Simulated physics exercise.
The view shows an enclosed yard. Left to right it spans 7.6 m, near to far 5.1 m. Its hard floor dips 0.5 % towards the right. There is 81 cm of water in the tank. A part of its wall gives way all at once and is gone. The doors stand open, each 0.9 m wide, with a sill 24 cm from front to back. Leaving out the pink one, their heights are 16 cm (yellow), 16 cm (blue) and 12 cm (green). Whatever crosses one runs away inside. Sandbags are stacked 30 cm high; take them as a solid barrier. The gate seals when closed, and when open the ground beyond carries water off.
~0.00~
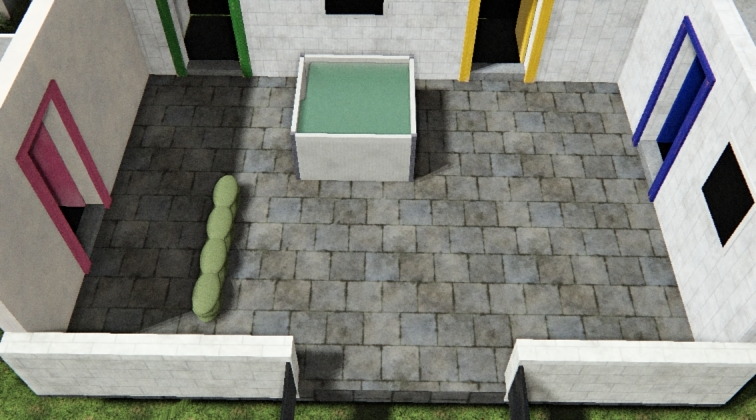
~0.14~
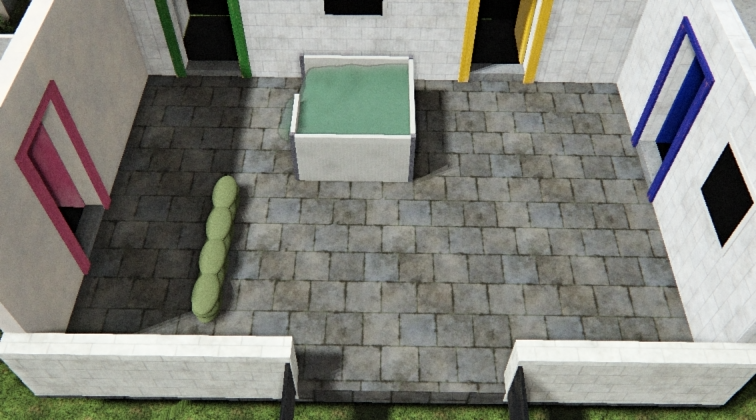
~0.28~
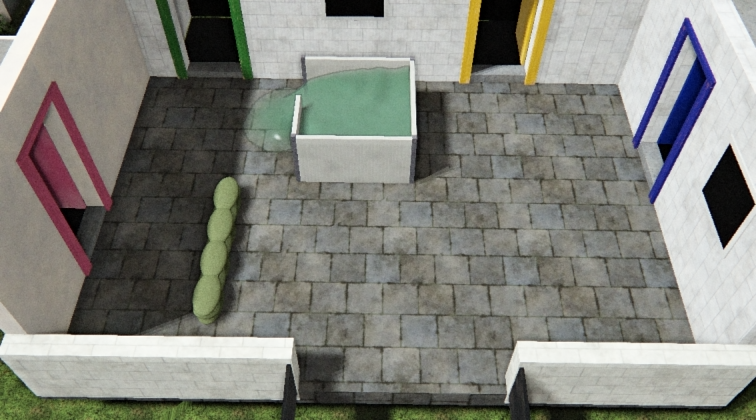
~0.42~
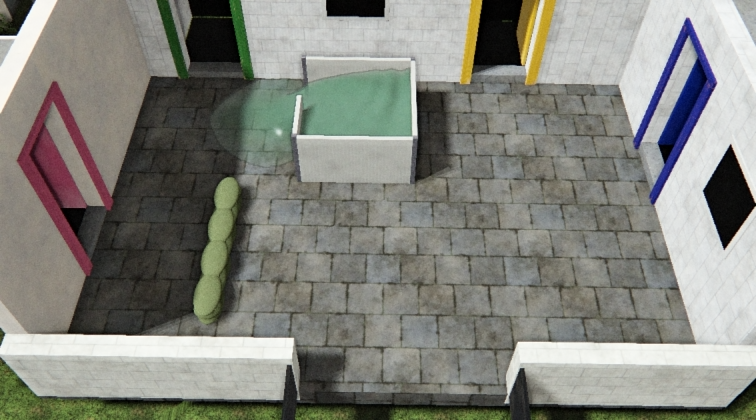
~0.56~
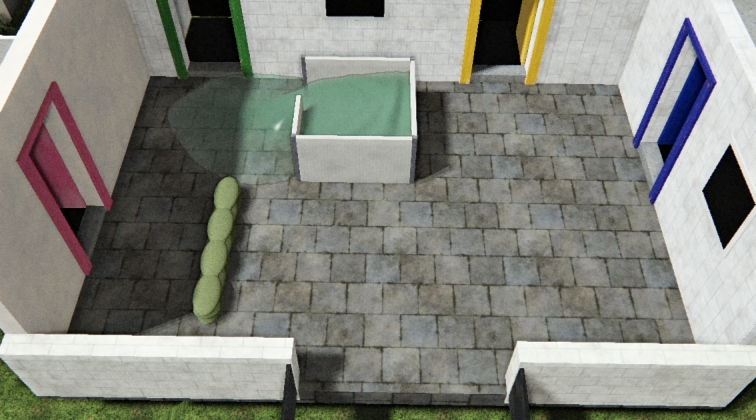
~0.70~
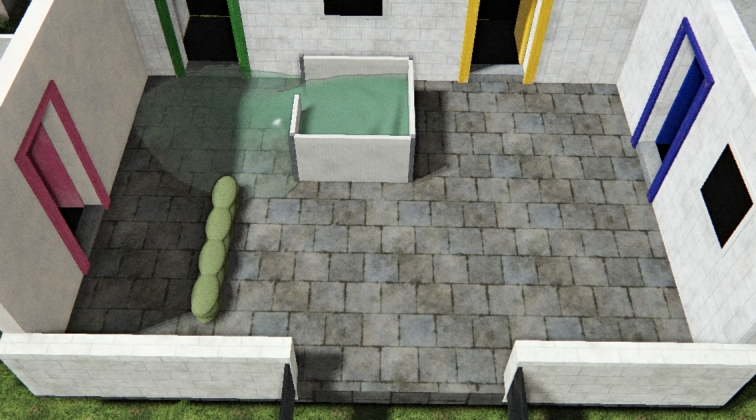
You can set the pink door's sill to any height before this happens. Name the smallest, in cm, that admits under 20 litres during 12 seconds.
Close to 11.5 cm is just enough.
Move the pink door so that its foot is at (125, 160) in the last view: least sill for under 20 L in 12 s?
About 20 cm.
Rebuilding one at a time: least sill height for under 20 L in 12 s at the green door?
About 20 cm at green.
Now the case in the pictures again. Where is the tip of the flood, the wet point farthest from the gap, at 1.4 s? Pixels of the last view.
At about (100, 229).
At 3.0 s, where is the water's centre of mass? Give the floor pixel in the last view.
At about (249, 156).
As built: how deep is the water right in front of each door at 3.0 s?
Depths in cm: Yellow 0, pink 11, blue 0, green 21.
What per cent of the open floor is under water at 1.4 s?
About 20 per cent.
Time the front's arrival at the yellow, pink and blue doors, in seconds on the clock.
Arrival: Yellow 3.8 s, pink 1.4 s, blue 8.0 s.
After 1.4 s water covers 20 % of the floor, deepest (54 cm) near (149, 77); 5 cm at the pink door, 0 litres in over its 11 cm sill.
After 3.0 s water covers 30 % of the floor, deepest (28 cm) near (55, 366); 11 cm at the pink door, 1 litre in over its 11 cm sill.
After 12.0 s water covers 90 % of the floor, deepest (10 cm) near (283, 163); 8 cm at the pink door, 26 litres in over its 11 cm sill.
At the pink door as built, the water arrived by 1.4 s and peaked near 17 cm at 6.8 s.
Run again over the same 12 s with other heights there, 38 litres in over 10 cm, 9 litres over 13.5 cm. The limit of 20 litres is kept from about 11.5 cm up.
